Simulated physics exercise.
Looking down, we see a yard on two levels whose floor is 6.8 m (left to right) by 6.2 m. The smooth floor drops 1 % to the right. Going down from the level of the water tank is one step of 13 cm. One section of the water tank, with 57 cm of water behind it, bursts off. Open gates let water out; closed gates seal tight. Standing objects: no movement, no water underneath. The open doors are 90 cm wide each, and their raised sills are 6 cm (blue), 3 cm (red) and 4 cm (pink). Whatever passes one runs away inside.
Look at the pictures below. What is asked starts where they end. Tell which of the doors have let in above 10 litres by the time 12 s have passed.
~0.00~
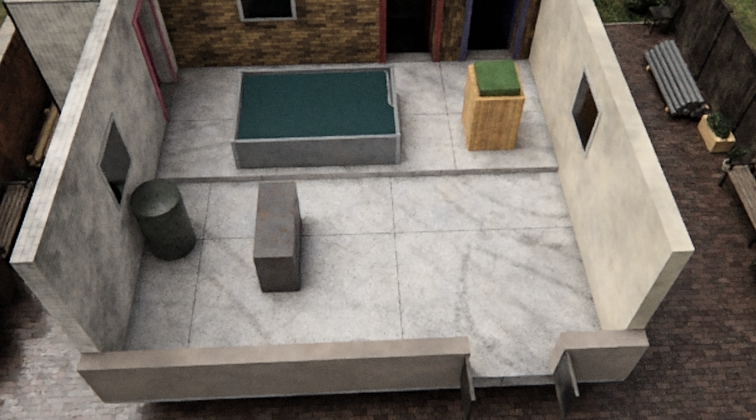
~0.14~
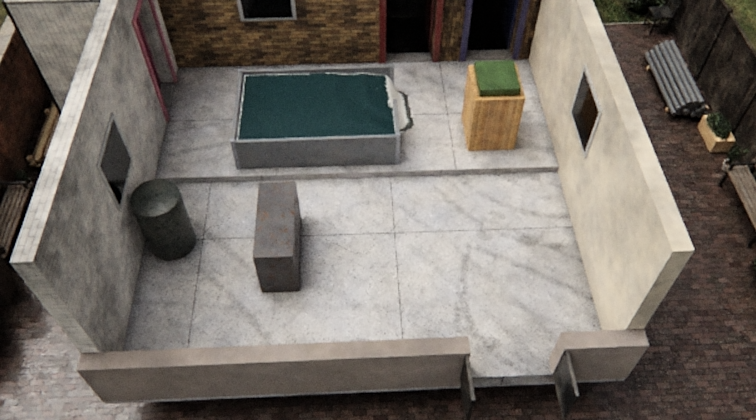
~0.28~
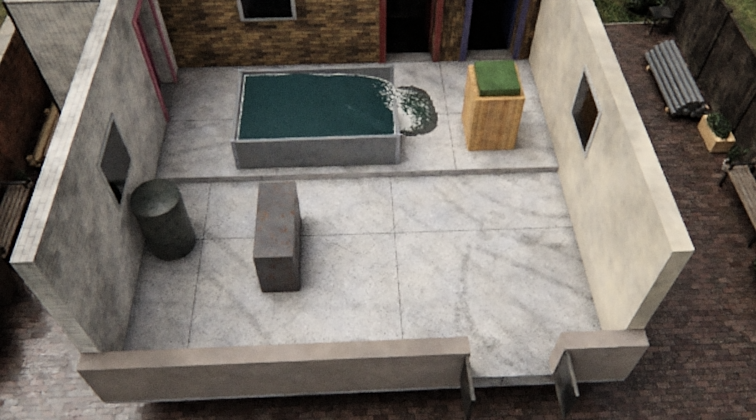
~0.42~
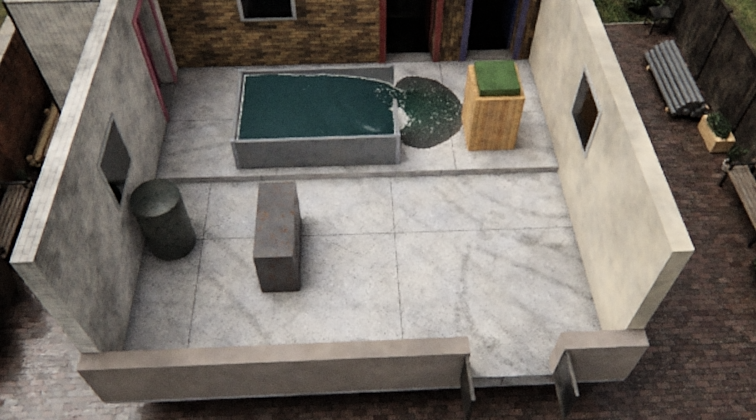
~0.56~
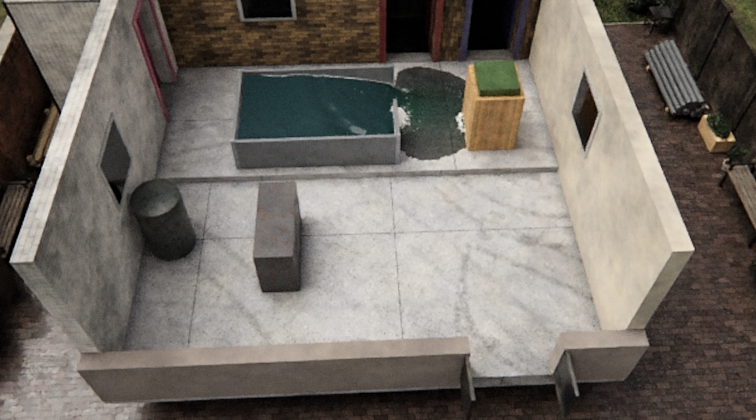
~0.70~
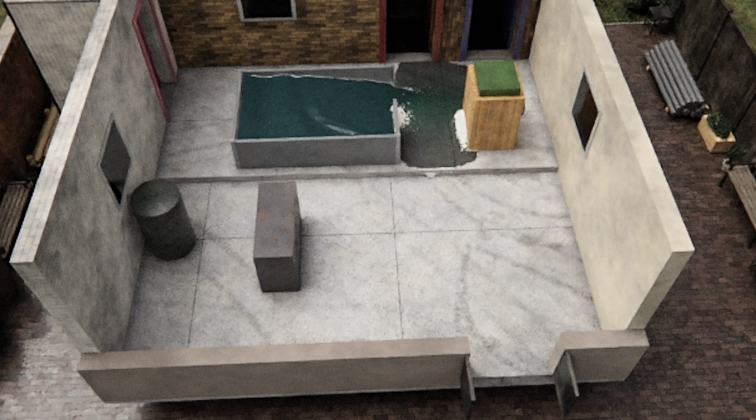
The water let in: At the blue door it is above the limit; at the red door it is above the limit; at the pink door it stays below the limit.
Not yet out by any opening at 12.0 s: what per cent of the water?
Still there: Roughly 66 %.
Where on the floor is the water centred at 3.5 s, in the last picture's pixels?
Around (392, 129).
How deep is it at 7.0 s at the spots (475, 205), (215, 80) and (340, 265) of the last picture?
Depths: About 3, 0 and 2 centimetres.
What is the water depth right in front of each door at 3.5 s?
Depths (cm): Blue = 20; red = 3; pink = 0.
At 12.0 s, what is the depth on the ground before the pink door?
Roughly 2.0 centimetres.
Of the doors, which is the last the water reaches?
It is the pink one.
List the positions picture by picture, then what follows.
In the first frame, the water tank at (317, 105) is whole and still, 57 cm deep.
In the second frame, the front is at (402, 129), 0.5 m from the gap at (391, 101); 0.2 m2 of floor is under water; 57 cm left at the back of the water tank.
In the third frame, water pours out at (391, 103) and has run 0.8 m, to (434, 118); deepest outside 32 cm, 57 cm at the water tank's back.
In the fourth frame, water pours out at (391, 103) and has run 1.3 m, to (461, 118); deepest outside 32 cm, 57 cm at the water tank's back.
In the fifth frame, the front is at (488, 103), 1.8 m from the gap at (391, 103); 2.4 m2 of floor is under water; 57 cm left at the back of the water tank.
In the sixth frame, the front is at (521, 104), 2.4 m from the gap at (391, 103); 3.4 m2 of floor is under water; 56 cm left at the back of the water tank.
After 1.4 s water covers 15 % of the floor and is deepest (40 cm) near (526, 61); blue door 11 cm at the sill, 0 L in, red door 1 cm at the sill, 1 L in, pink door not reached.
After 2.2 s water covers 25 % of the floor and is deepest (35 cm) near (534, 93); blue door 17 cm at the sill, 30 L in, red door 1 cm at the sill, 11 L in, pink door not reached.
After 3.5 s water covers 45 % of the floor and is deepest (30 cm) near (536, 100); blue door 20 cm at the sill, 149 L in, red door 3 cm at the sill, 20 L in, pink door not reached.
After 7.0 s water covers 60 % of the floor and is deepest (18 cm) near (526, 61); blue door 14 cm at the sill, 288 L in, red door 5 cm at the sill, 58 L in, pink door not reached.
After 12.0 s water covers 80 % of the floor and is deepest (10 cm) near (534, 93); blue door 9 cm at the sill, 371 L in, red door 3 cm at the sill, 69 L in, pink door 2 cm at the sill, 0 L in.
